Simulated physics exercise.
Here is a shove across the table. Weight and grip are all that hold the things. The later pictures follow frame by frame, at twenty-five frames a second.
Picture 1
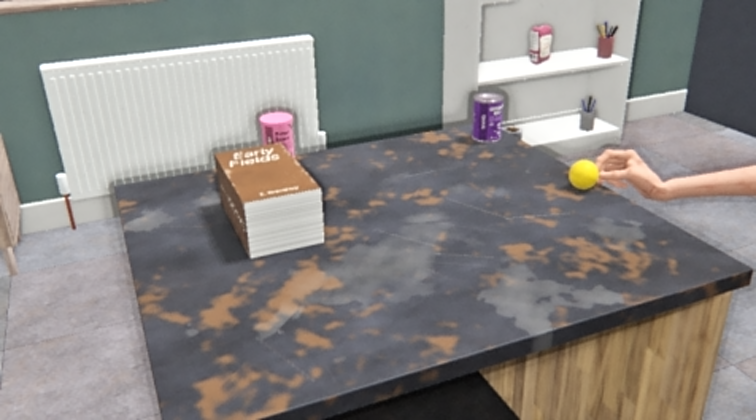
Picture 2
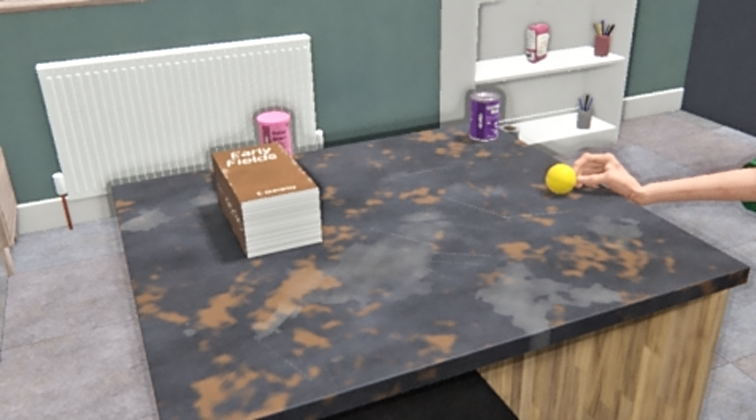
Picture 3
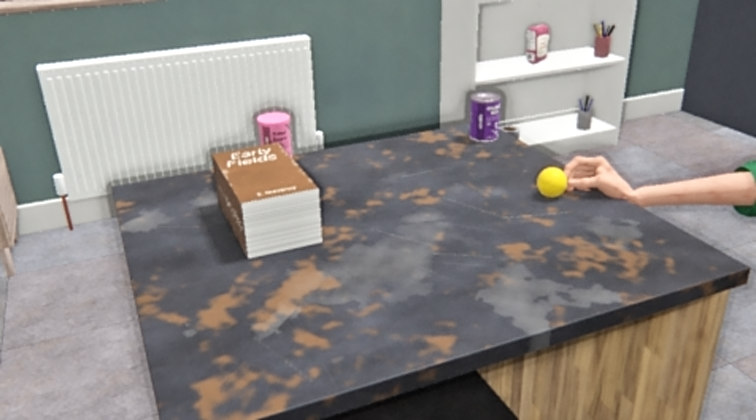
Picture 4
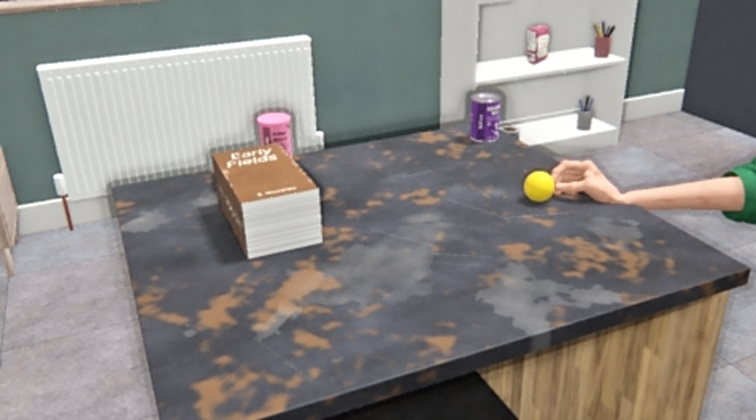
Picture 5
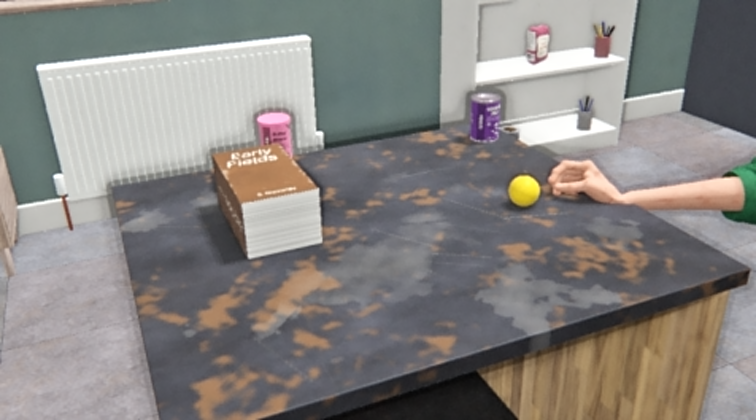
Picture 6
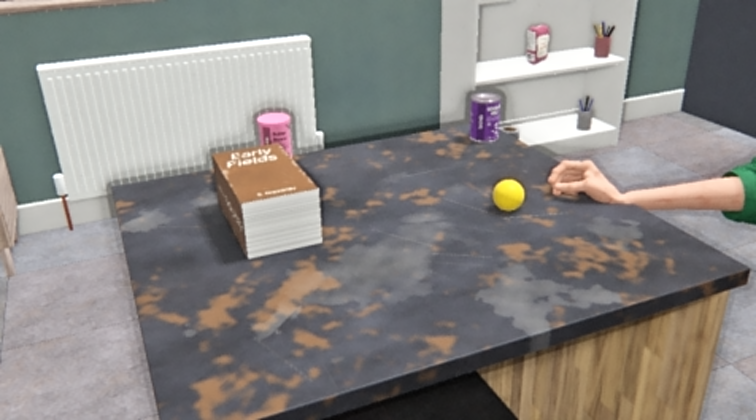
A yellow lemon was pushed leftward and slightly nearer across a dark, rust-patched table by a hand from the right, then kept moving left toward the thick brown book after the hand stayed back.
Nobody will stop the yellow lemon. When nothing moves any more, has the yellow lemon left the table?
Departs the top.
Then, 0.20 s on from there, yellow lemon shifted well along near (428, 219).
Then, 0.60 s on from there, yellow lemon shifted well along near (246, 272).
Then, 0.90 s on from there, yellow lemon now off the table.
Then, 1.20 s on from there, things are still on the move.
In the end, off the table, yellow lemon.
